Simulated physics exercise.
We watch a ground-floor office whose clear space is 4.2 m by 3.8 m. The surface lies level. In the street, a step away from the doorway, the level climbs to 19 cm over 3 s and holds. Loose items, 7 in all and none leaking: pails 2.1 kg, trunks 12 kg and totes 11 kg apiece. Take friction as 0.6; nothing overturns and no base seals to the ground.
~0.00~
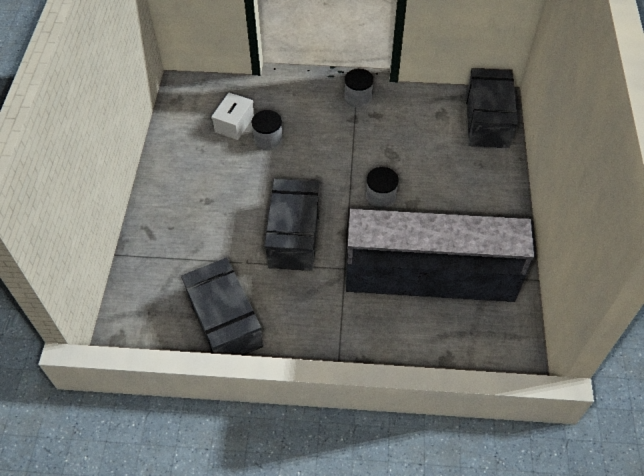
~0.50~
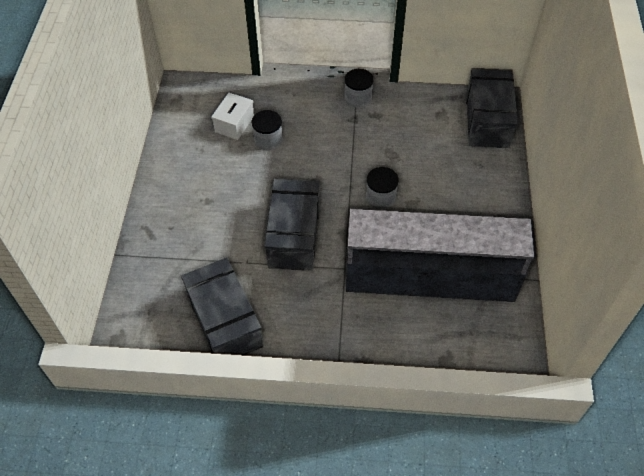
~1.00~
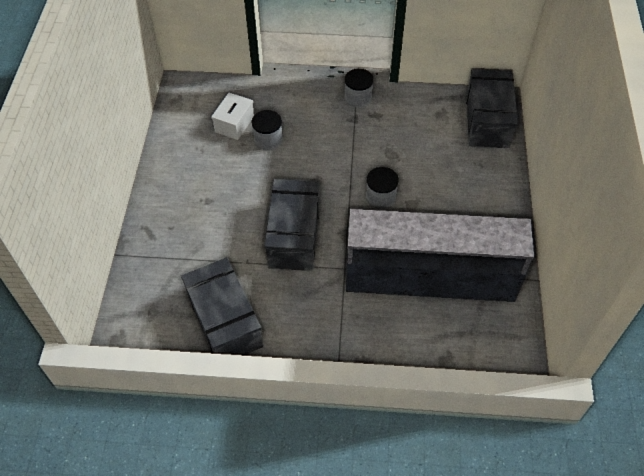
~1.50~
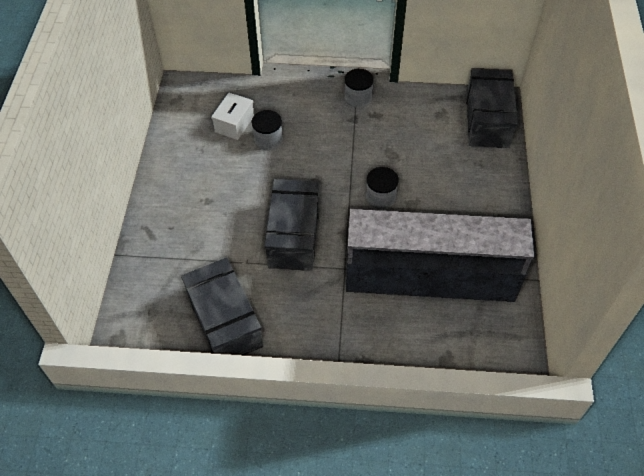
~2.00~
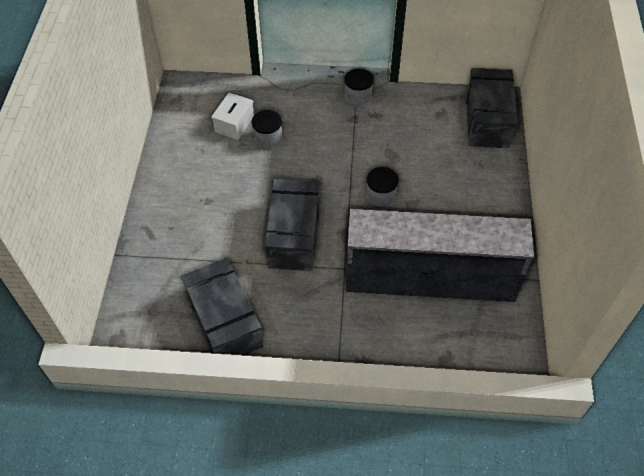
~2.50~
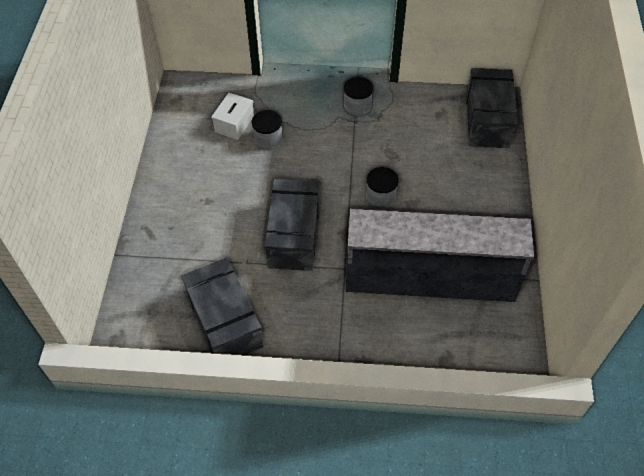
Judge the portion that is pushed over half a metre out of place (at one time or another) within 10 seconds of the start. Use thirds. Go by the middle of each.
That comes to at least two thirds.
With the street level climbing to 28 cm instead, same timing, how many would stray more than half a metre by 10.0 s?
In that case 6 of them.
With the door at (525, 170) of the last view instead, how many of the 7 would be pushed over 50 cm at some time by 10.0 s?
In that case 7 of them.
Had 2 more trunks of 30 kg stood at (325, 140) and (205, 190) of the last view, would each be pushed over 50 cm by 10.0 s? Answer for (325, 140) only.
It is past it.
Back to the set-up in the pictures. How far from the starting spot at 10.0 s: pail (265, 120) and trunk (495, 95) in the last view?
In turn: 100 cm, 100 cm.
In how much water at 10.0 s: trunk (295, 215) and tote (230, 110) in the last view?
Roughly 12 and 8 cm.
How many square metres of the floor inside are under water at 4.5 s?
Roughly 8.5 m2.
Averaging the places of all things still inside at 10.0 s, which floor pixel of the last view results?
At about (340, 202).
After 3.5 s 1 of 7 are over 50 cm from their spots; 0 afloat.
After 4.5 s 3 of 7 are over 50 cm from their spots; 2 afloat.
After 7.0 s 5 of 7 are over 50 cm from their spots; 5 afloat.
After 10.0 s 6 of 7 are over 50 cm from their spots, and 6 have been at some point; 6 afloat.
